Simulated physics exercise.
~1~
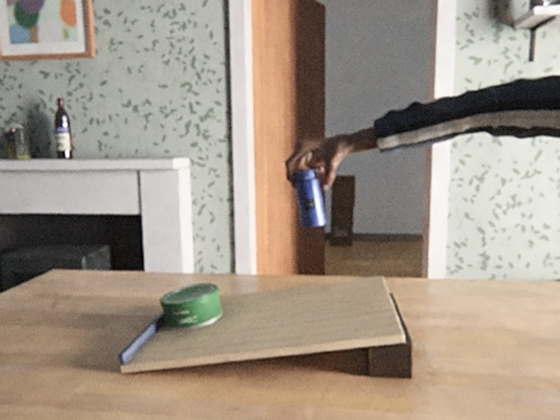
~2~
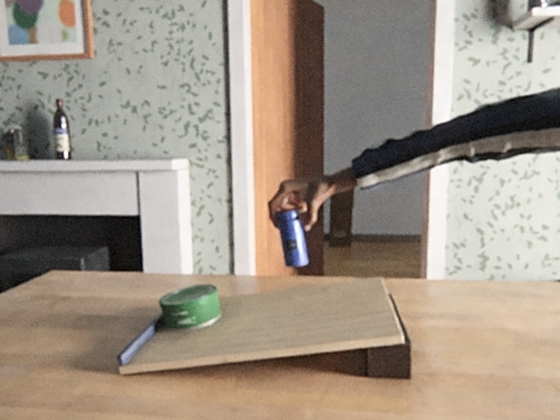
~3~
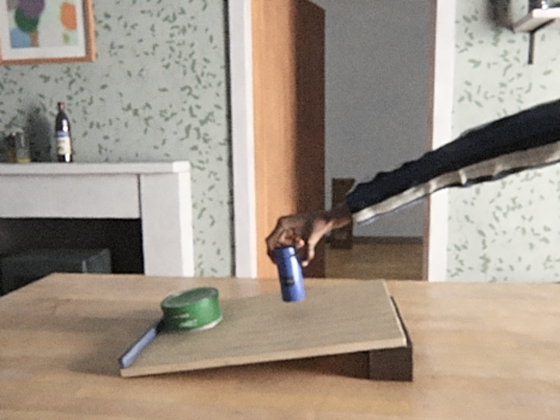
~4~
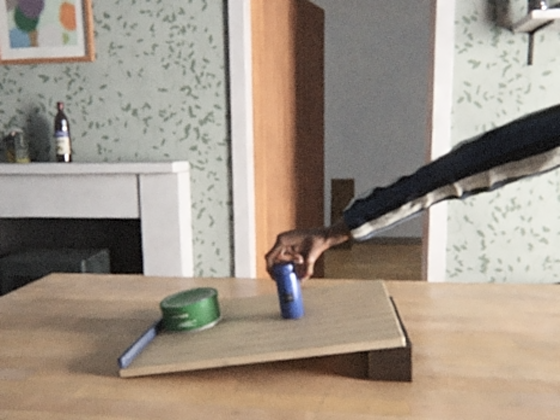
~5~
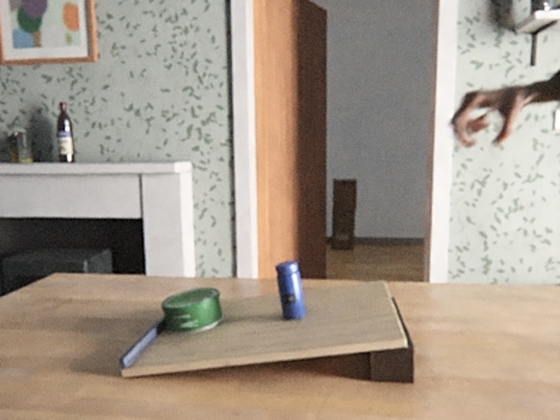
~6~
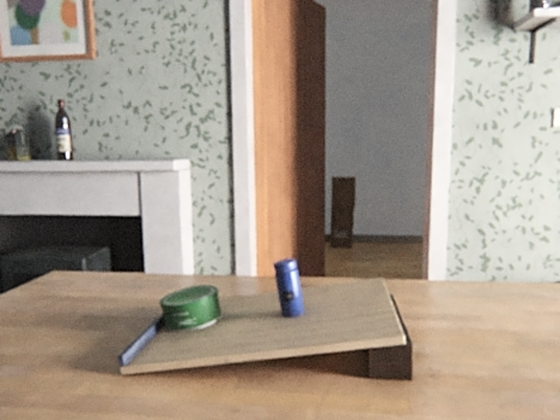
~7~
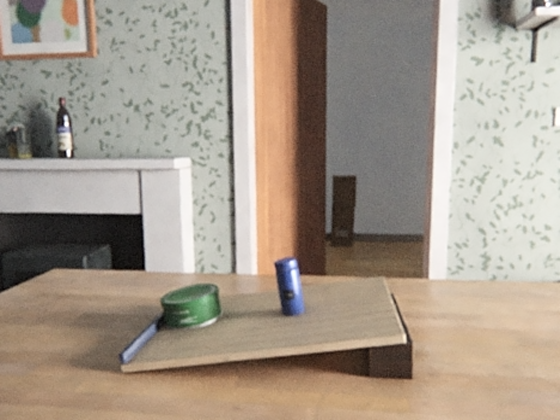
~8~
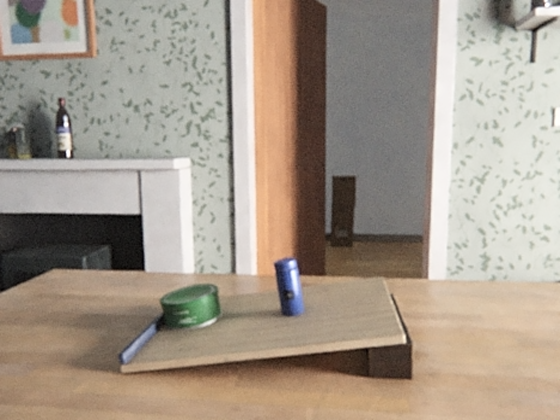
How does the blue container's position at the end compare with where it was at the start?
At the start it is held in the air above the board by a hand, and at the end it stands by itself on the sloping board, lower and slightly further left.
